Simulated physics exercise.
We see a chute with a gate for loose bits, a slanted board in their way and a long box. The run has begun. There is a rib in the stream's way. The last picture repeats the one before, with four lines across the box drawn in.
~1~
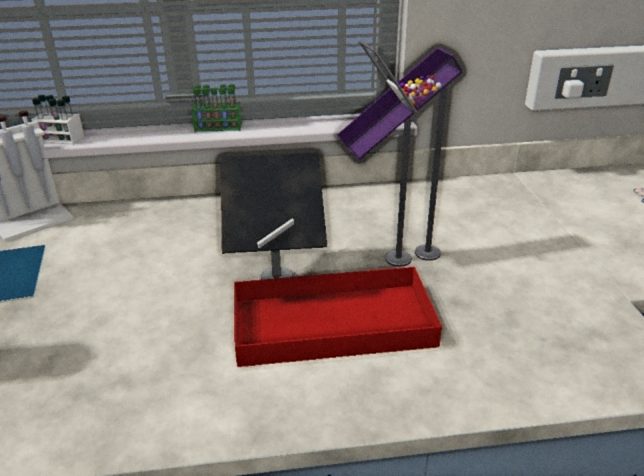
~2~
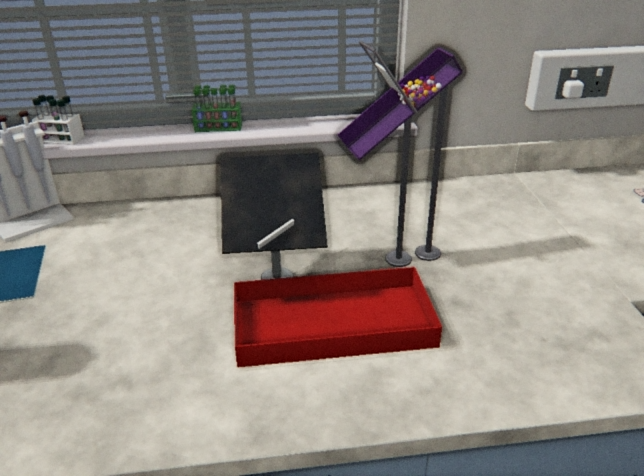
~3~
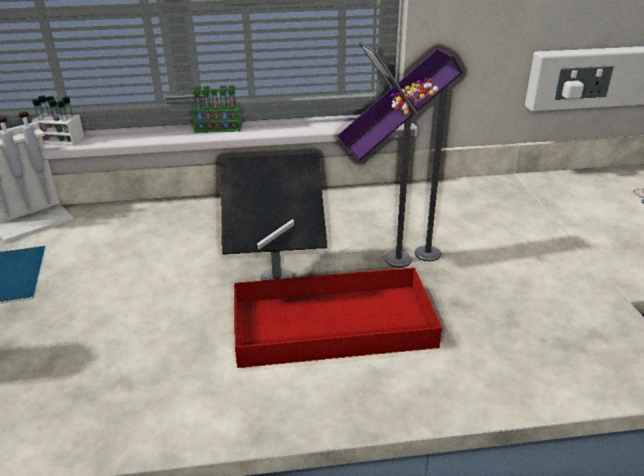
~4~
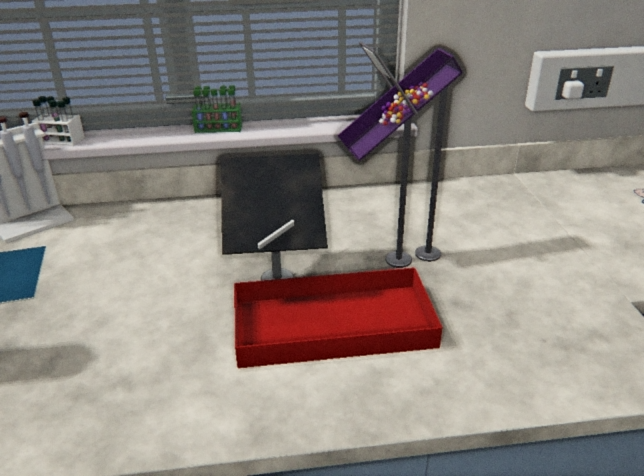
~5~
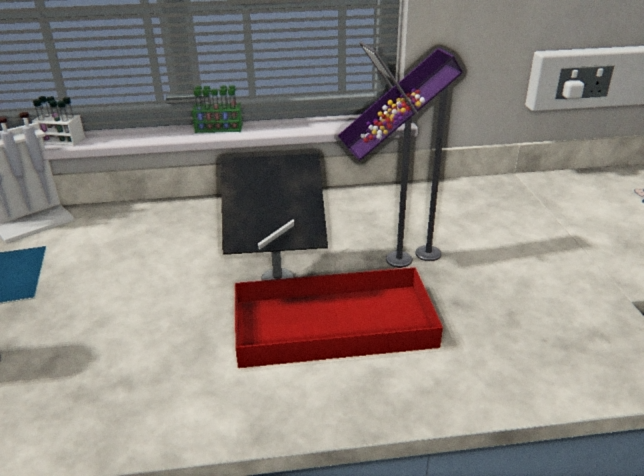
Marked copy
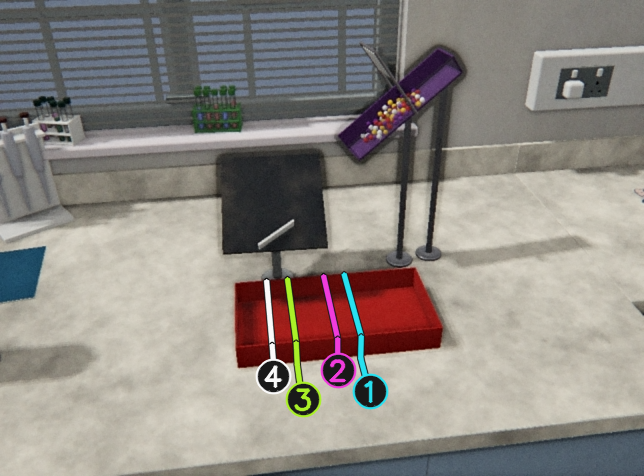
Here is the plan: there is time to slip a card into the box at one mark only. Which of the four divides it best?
Take 3.
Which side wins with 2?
More lands on the left.
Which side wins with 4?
Right.
On the marked copy, line 1 crosses the front rim at (361, 335); line 2 crosses the front rim at (337, 337); line 3 crosses the front rim at (296, 341); line 4 crosses the front rim at (272, 344).
With 1, of what is caught, nearly all on the left of the divider, a small part on the right.
With 2, of what is caught, most on the left of the divider, a small part on the right.
With 3, of what is caught, about half on the left of the divider, about half on the right.
With 4, of what is caught, a small part on the left of the divider, most on the right.
